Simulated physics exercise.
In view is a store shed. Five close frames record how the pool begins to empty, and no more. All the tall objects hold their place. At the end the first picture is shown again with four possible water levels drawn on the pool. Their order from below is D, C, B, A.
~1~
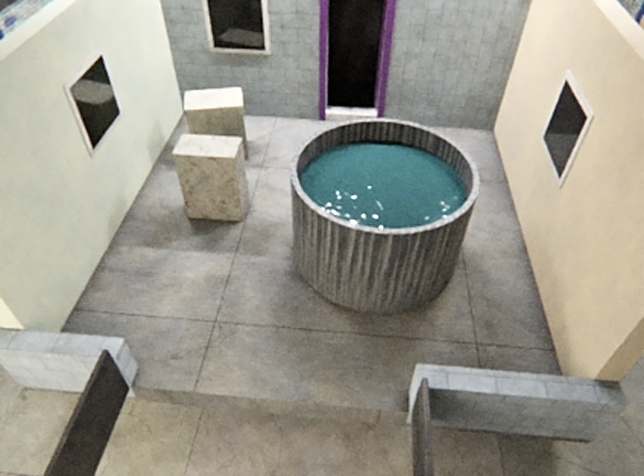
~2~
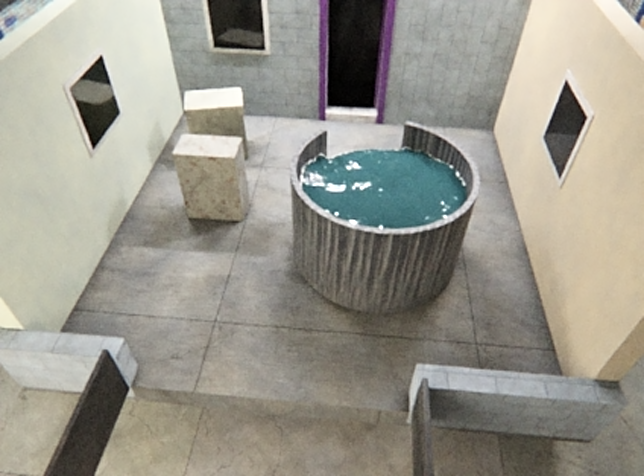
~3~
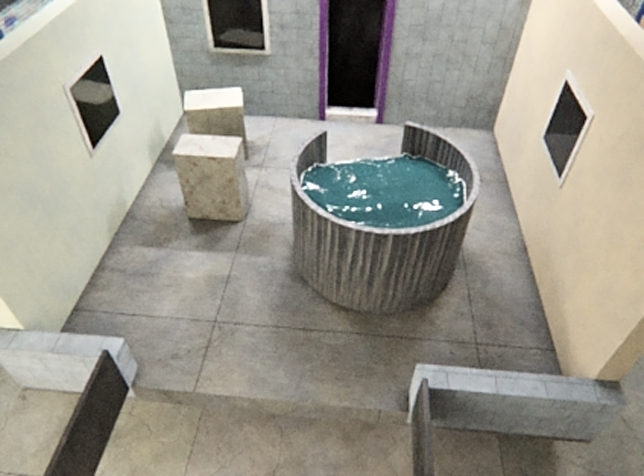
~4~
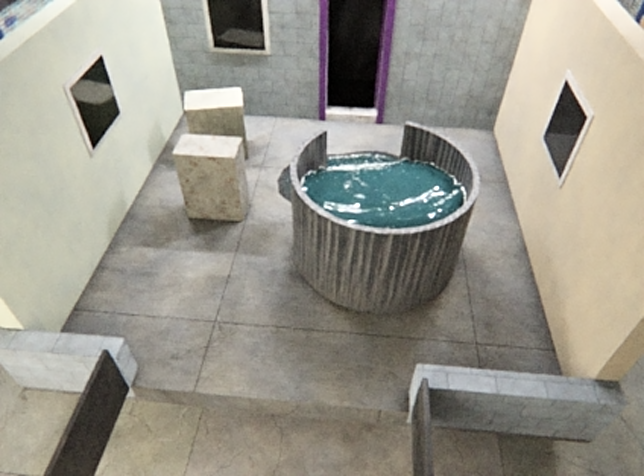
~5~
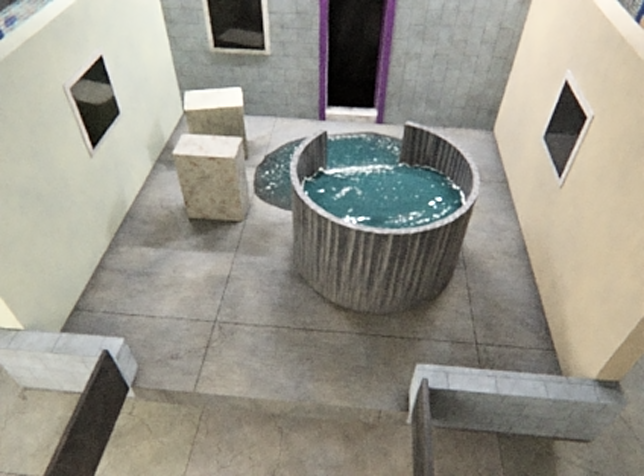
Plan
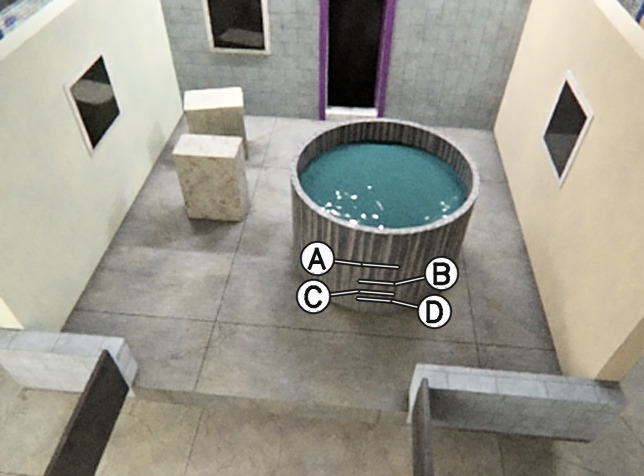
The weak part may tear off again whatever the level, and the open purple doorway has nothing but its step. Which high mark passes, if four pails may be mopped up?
Choose C.
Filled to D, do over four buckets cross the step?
No, that is safe.
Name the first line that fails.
B.
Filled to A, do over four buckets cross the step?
Yes, it does.
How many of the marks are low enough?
Two of the four.
In white, A at (379, 265); B at (377, 282); C at (375, 292); D at (374, 299); from the bottom up D, C, B, A.
With A, dozens of bucketfuls pour in.
With B, about 10 bucketfuls get in.
With C, a bucket or two gets in.
With D, nothing gets over.
